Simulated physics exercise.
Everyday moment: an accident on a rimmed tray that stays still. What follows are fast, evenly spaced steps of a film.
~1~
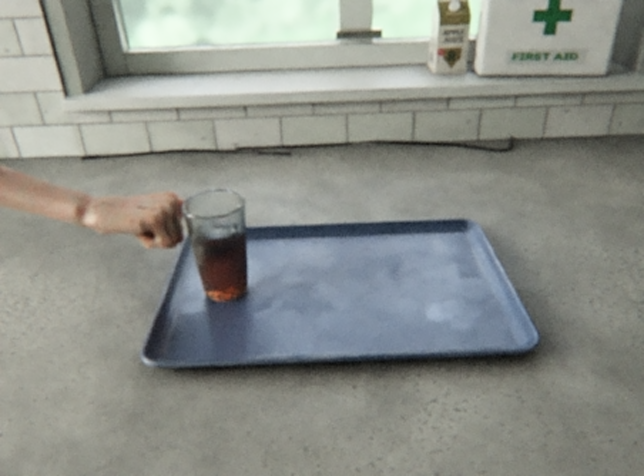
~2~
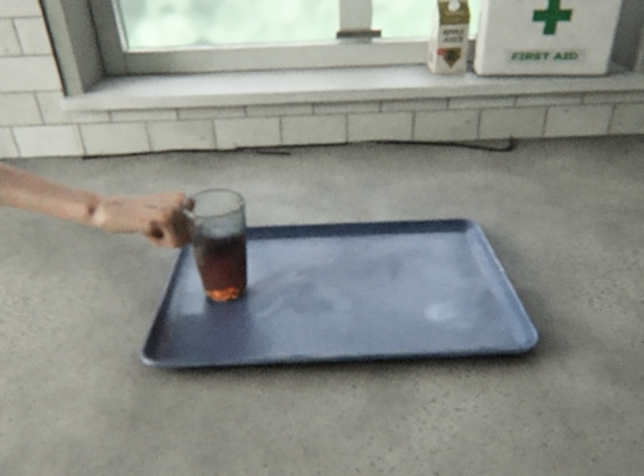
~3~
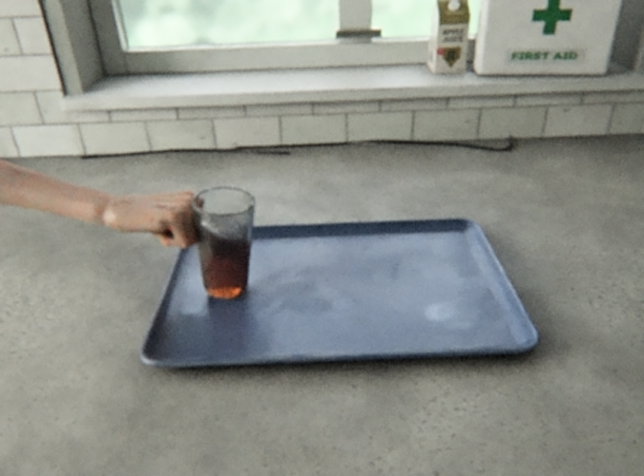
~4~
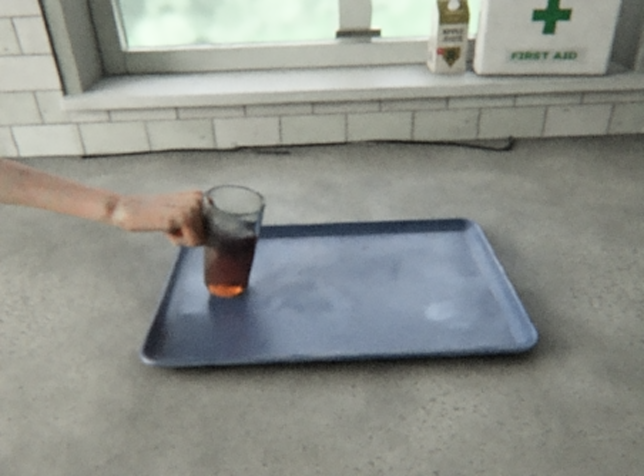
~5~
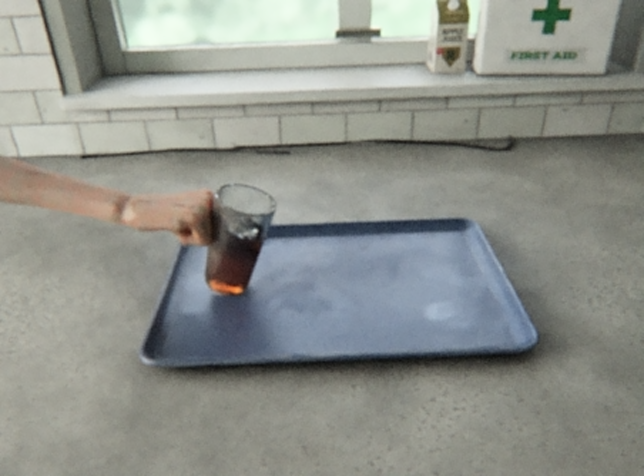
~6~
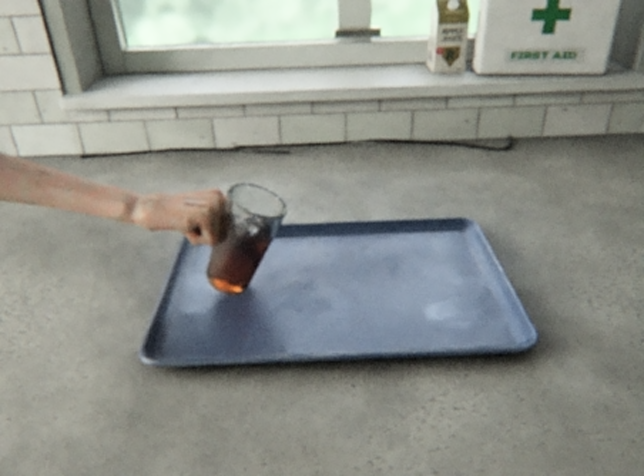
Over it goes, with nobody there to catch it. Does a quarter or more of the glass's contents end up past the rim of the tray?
Yes.
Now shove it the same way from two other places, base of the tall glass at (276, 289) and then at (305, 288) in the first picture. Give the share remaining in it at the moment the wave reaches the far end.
You'd get 70 % from the first place and 80 % from the second.
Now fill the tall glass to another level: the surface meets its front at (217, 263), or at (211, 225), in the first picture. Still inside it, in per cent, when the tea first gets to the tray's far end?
55 % and 50 %.
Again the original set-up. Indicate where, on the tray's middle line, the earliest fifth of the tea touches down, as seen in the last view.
It lands near (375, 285).
A moment on, the tall glass is falling and 100 per cent is in the glass, 0 on the tray and 0 above or beyond its rim.
Next, the tall glass lies on its side and 71 per cent is in the glass, 10 on the tray and 19 above or beyond its rim.
Then the tall glass lies on its side and 39 per cent is in the glass, 52 on the tray and 9 above or beyond its rim.
Later the tall glass lies on its side and 21 per cent is in the glass, 41 on the tray and 38 above or beyond its rim.
At rest 62 per cent is held by tray and glass, 38 is off the tray.
